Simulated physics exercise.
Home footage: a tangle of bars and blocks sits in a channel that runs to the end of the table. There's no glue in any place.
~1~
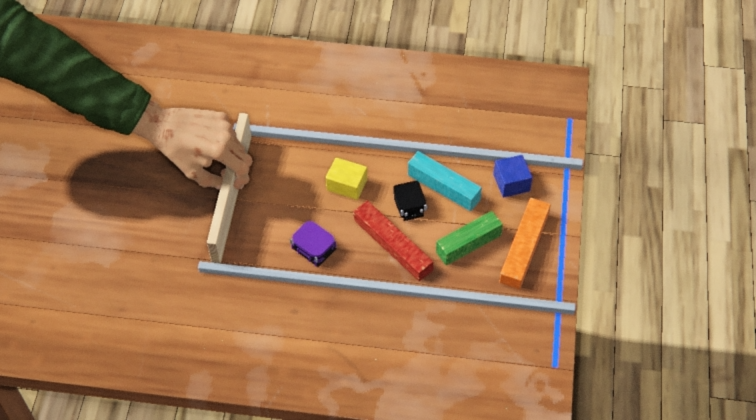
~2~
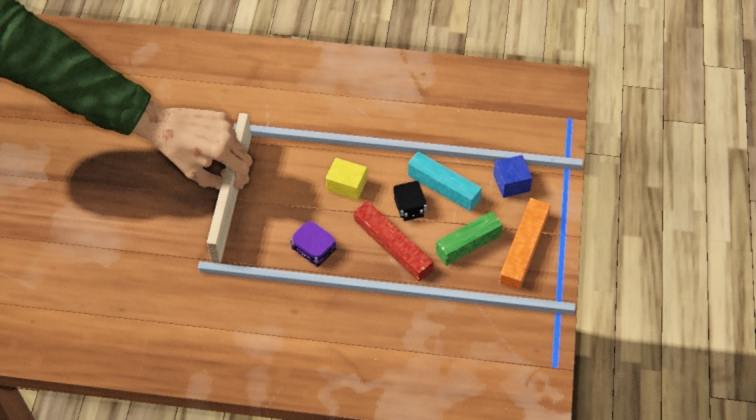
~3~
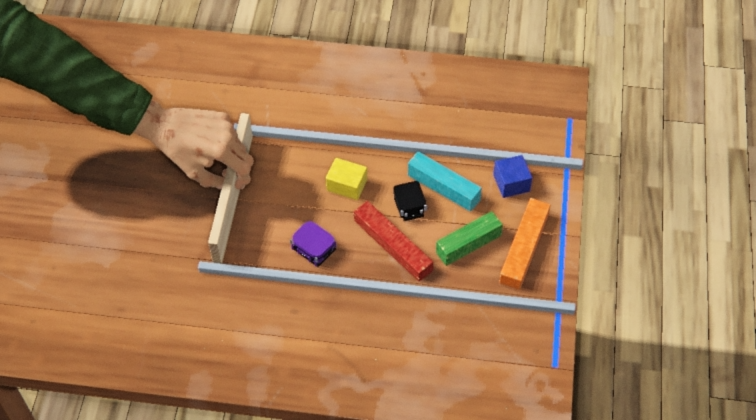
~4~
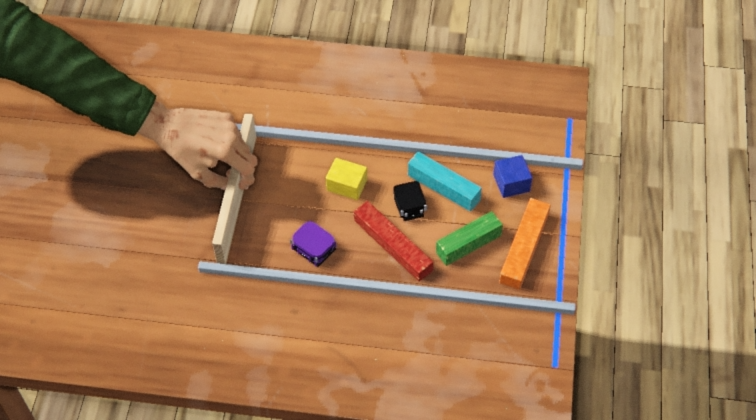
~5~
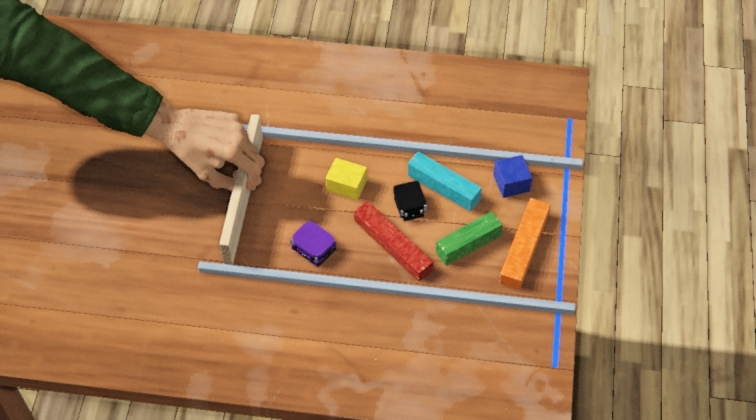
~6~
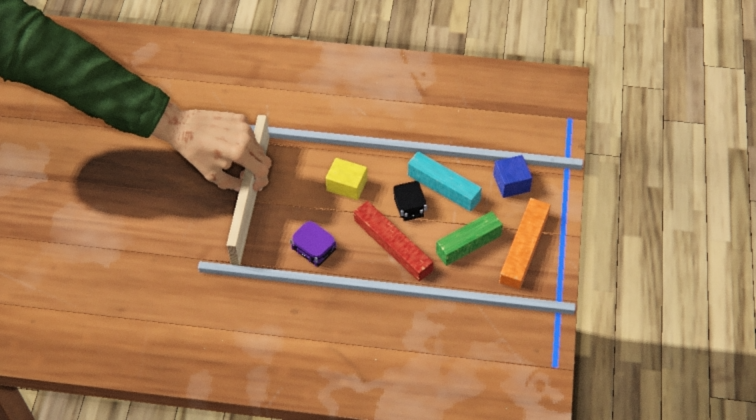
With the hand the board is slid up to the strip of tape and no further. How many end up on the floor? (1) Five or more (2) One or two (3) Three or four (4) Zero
(1) Five or more.
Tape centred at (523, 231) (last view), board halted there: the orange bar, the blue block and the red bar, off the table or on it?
This time the orange bar drops; after it, the blue block drops; finally, the red bar does not drop.
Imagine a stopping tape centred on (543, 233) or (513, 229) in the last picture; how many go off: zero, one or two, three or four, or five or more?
First tape: Three to four; second: Either one or two.
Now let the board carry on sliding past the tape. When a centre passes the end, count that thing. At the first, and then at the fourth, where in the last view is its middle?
In pixels, around (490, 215) followed by around (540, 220).
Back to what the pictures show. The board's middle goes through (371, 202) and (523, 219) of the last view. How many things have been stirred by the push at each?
So 4, and at the other place 8.
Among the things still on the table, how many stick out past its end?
1.
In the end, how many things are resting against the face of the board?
So the total is 1.
Soon after, none off yet; orange bar at rest near (525, 243); blue block at rest near (513, 176); green bar at rest near (469, 239).
At rest, the number that fall off is five or more; fallen, purple case, red bar, black case, turquoise bar, green bar, blue block and orange bar.
